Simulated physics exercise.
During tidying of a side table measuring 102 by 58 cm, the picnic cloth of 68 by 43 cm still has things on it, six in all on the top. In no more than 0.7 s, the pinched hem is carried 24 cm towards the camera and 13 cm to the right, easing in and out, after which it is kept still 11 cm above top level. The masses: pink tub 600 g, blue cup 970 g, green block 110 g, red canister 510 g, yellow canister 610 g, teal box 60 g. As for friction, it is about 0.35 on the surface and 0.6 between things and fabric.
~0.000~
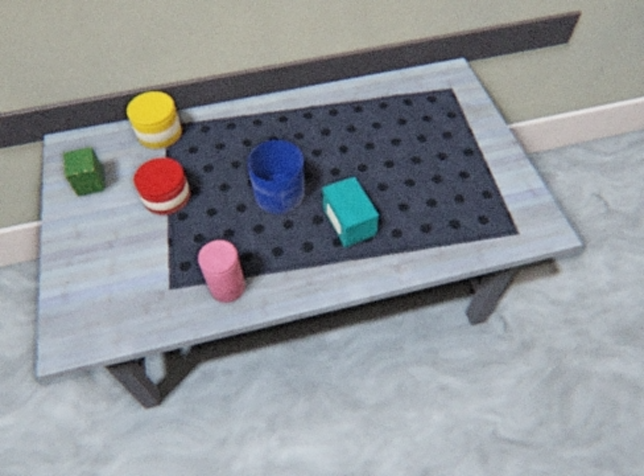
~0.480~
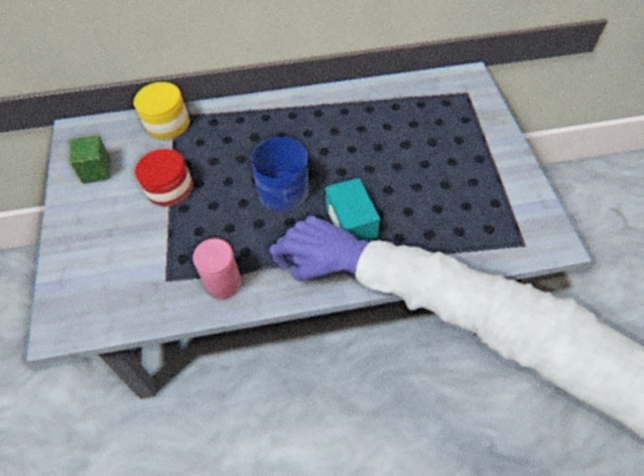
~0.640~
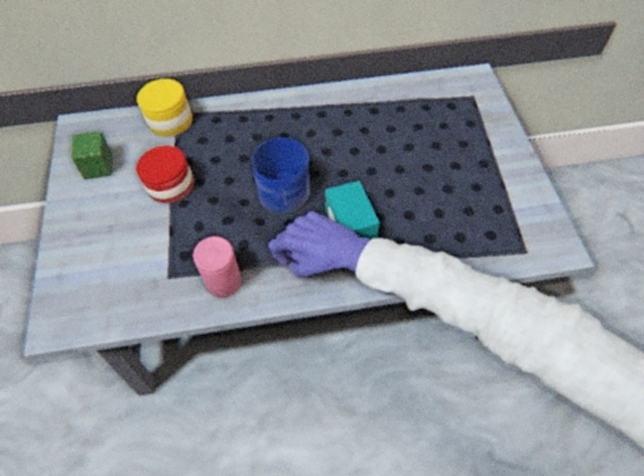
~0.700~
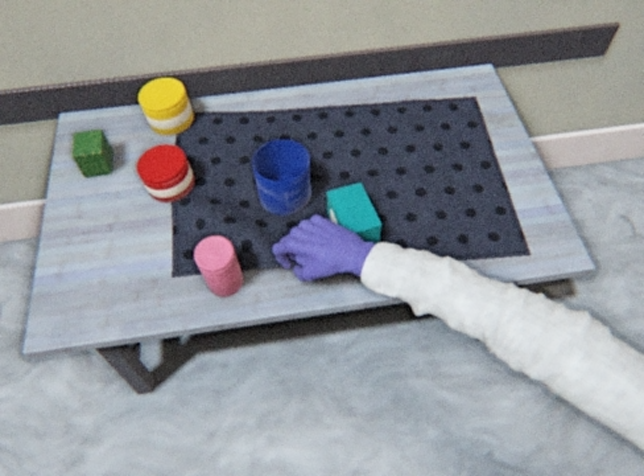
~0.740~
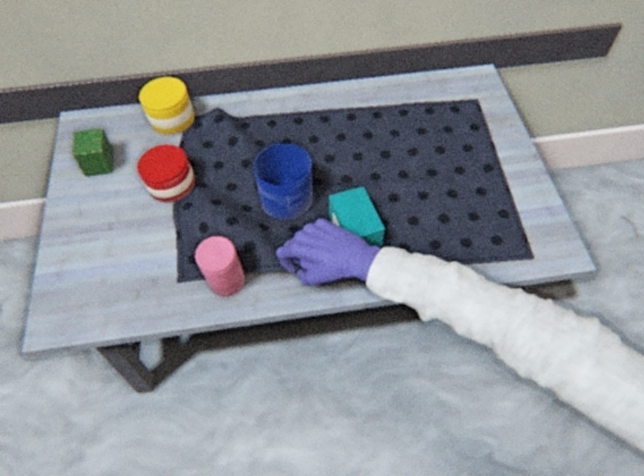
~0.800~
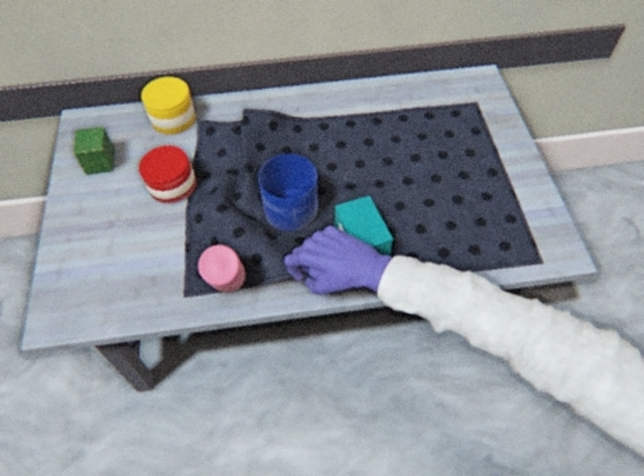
Purple-gloved hand pinching a dotted dark cloth's front edge and drawing it slightly forward and right, wrinkling it and shifting the blue cup.
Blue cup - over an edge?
Yes.
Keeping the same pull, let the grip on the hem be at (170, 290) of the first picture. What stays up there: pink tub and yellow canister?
Note - pink tub: Off the top; yellow canister: Still on top.
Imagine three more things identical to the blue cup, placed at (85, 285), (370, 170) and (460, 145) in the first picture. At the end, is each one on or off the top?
Taking them one by one: Is left on top, then is left on top, then is left on top.
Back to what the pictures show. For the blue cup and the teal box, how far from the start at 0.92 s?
The blue cup is 10 cm out, the teal box 10 cm.
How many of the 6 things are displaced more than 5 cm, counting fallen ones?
It adds up to 3.
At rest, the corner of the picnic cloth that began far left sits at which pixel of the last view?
About (412, 208).
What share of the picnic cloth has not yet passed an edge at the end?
Roughly 20% of it.
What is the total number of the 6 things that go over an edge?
After counting, the figure is 3.
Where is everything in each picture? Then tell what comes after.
The first frame shows shows, blue cup (276, 161); picnic cloth corners (169, 290) (452, 88) (520, 234).
The second frame shows shows, picnic cloth corners (166, 282) (468, 93); grip (288, 266).
The third frame shows shows, blue cup (280, 159); teal box (352, 206); picnic cloth corners (168, 279) (474, 96); grip (287, 262).
The fourth frame shows shows, blue cup (281, 161); teal box (354, 208); picnic cloth corners (172, 278) (476, 97); grip (291, 266).
The fifth frame shows shows, blue cup (283, 165); pink tub (216, 250); teal box (357, 212); picnic cloth corners (178, 283) (478, 99); grip (295, 269).
The sixth frame shows shows, blue cup (288, 176); picnic cloth corners (184, 298) (199, 121) (477, 102) (544, 264); grip (303, 277).
By 0.9 s, 95 % of the picnic cloth is still over the top; blue cup 12 cm off its start, teal box 10 cm off its start, pink tub 5 cm off its start.
By 1.1 s, 80 % of the picnic cloth is still over the top; blue cup 21 cm off its start, teal box 18 cm off its start, pink tub 9 cm off its start.
By 1.2 s, 60 % of the picnic cloth is still over the top; blue cup 29 cm off its start at (349, 281), teal box 26 cm off its start at (441, 319), pink tub 13 cm off its start at (264, 312).
By 1.3 s, 45 % of the picnic cloth is still over the top; blue cup 36 cm off its start, teal box on its side, 30 cm off its start, pink tub over the edge.
By 2.9 s, 20 % of the picnic cloth is still over the top; blue cup over the edge, teal box over the edge, pink tub over the edge, red canister 1 cm off its start at (164, 165).
